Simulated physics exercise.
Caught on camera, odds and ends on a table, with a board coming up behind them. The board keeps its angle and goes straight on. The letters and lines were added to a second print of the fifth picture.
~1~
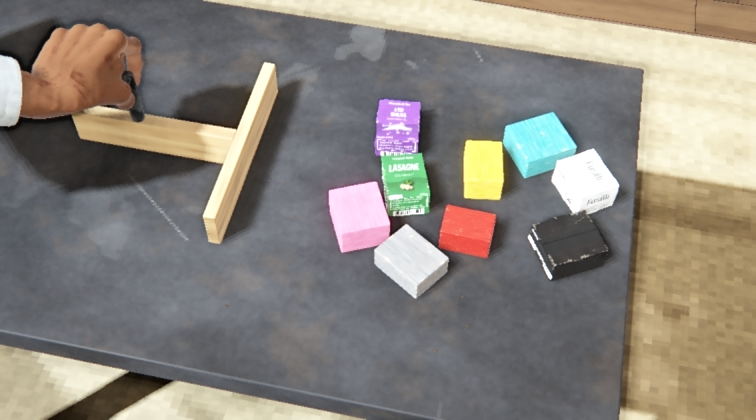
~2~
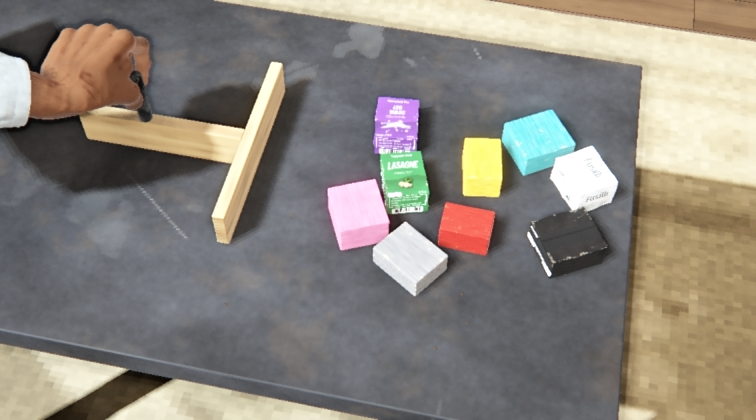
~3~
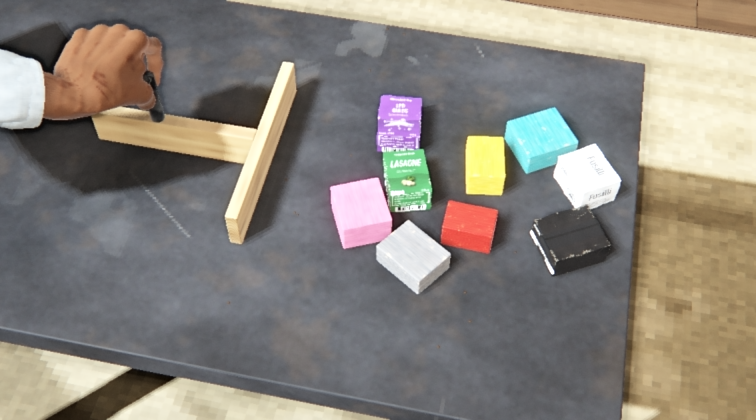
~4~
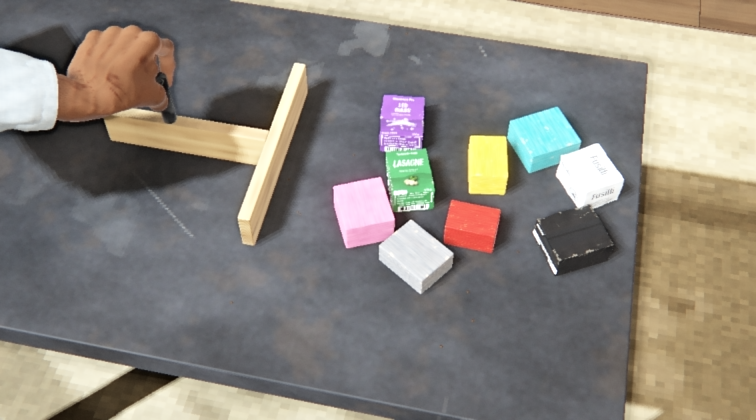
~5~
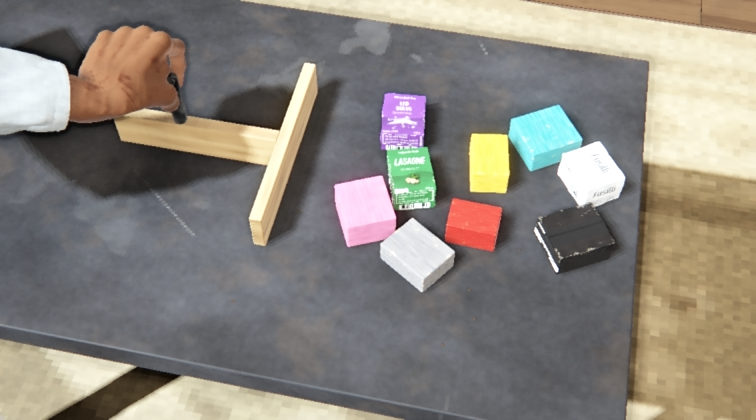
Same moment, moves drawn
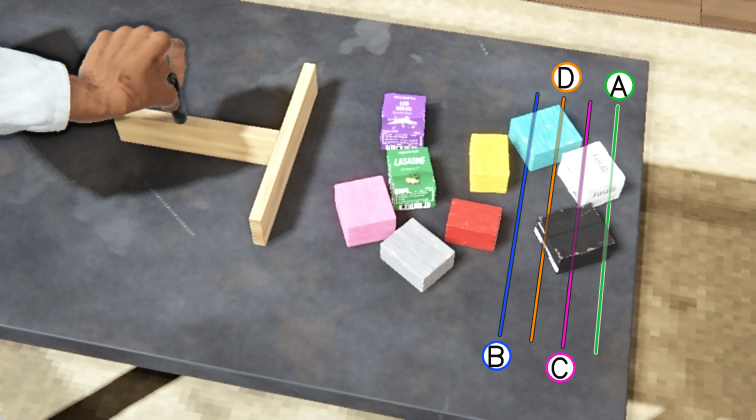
On a dark tabletop, a hand gripping a small black handle slid a T-shaped wooden board slowly a short way to the right, while the colourful blocks and boxes on the right stayed practically still.
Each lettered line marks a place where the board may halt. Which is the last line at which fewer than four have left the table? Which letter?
As far as mark D.
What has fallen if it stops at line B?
The black box goes over.
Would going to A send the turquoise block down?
Yes.
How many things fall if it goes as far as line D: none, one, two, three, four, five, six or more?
By then, two.
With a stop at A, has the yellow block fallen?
Yes.
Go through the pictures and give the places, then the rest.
In the first frame, white packet (585, 183); black box (567, 245); yellow block (483, 170).
In the second frame, board (249, 135); purple box (396, 127).
In the third frame, board (261, 135); turquoise block (541, 140).
In the fourth frame, board (274, 136); red block (472, 227).
In the fifth frame, board (284, 137); white packet (591, 176); black box (574, 238); yellow block (489, 163).
On the marked copy, A at (608, 218); B at (520, 204); C at (578, 213); D at (549, 208).
With D. Early on, board (378, 152); grey block (433, 266); purple box (418, 126).
Further on, board (474, 168); black box (605, 246); white packet (599, 176).
At the end, board (549, 180); white packet over the edge; black box over the edge; two fallen.
As for the rest, A drops five; B is within the limit but short; C drops five.
